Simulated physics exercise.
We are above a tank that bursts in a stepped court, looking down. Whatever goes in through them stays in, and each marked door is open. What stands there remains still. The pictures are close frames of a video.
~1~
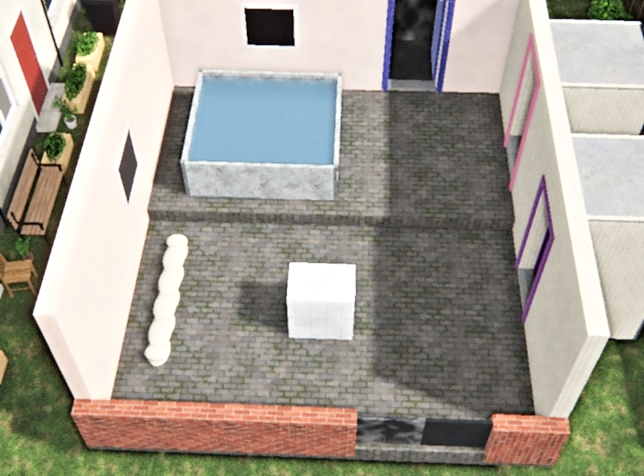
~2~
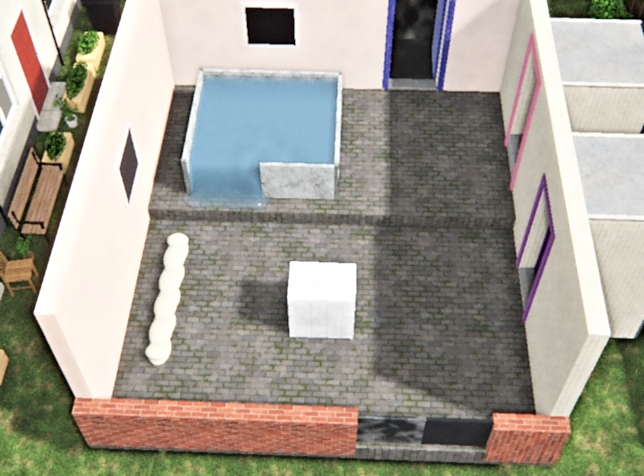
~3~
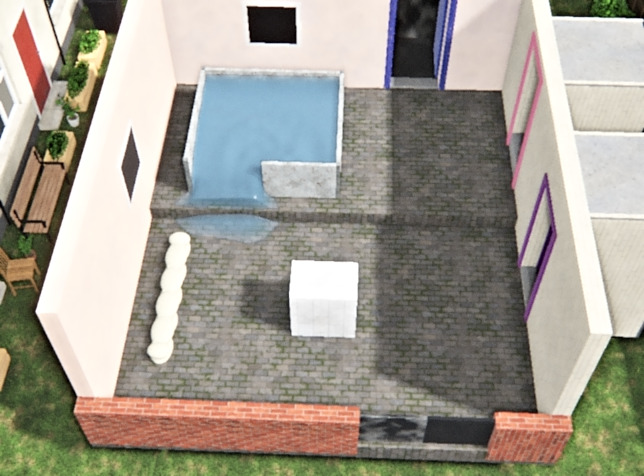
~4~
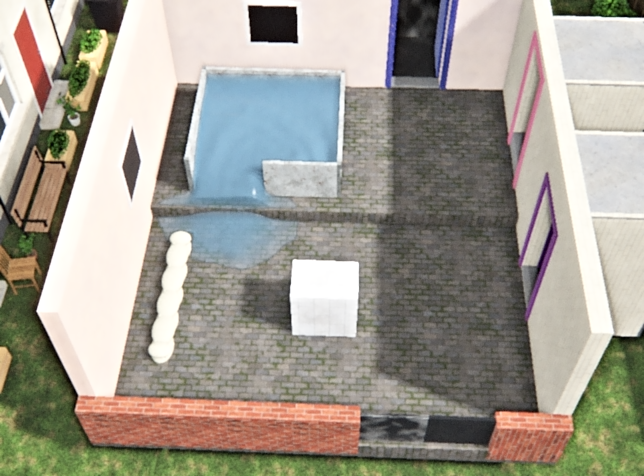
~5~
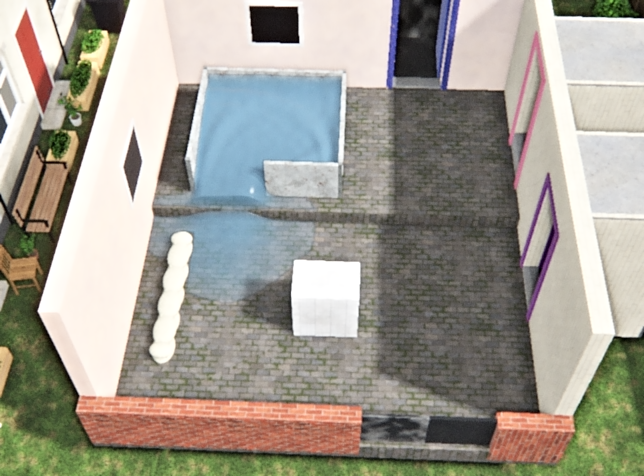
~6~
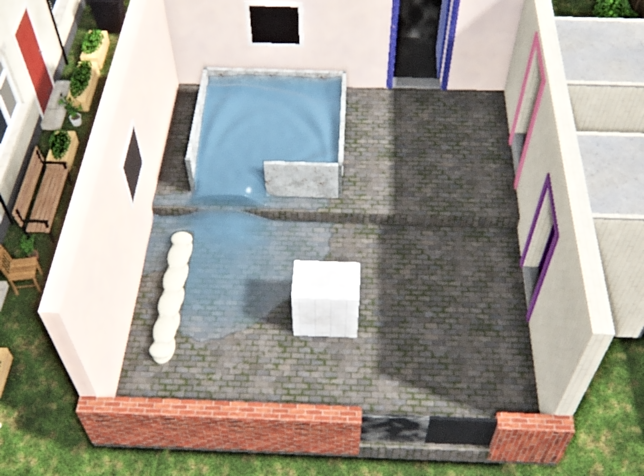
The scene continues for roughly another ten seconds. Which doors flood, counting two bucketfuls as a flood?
As I see it, the pink door will allow in no excess, the purple door will allow in an excess, the blue door will allow in no excess.
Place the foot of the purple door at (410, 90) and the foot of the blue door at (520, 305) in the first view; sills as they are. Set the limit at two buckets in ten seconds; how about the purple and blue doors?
Well, purple doesn't reach it and blue overshoots.
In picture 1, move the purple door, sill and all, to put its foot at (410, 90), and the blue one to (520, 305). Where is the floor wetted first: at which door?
The door marked blue is first.
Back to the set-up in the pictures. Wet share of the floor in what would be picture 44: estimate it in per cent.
I reckon 60 per cent or so.
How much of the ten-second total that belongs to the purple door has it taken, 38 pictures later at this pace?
Near 35 in a hundred.
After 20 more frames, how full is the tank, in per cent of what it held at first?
About 44 %.
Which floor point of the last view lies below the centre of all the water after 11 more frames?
The spot I would choose is (251, 225).
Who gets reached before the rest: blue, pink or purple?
The one in purple.
A moment on, water covers 25 % of the floor; the pink door not reached, the purple door not reached, the blue door not reached.
Next, water covers 35 % of the floor; the pink door not reached, the purple door not reached, the blue door not reached.
Then, water covers 50 % of the floor; the pink door not reached, the purple door not reached, the blue door not reached.
Later, water covers 60 % of the floor; the pink door not reached, the purple door over two buckets in, the blue door not reached.
In the end, water covers 60 % of the floor; the pink door not reached, the purple door far over two buckets in, the blue door not reached.
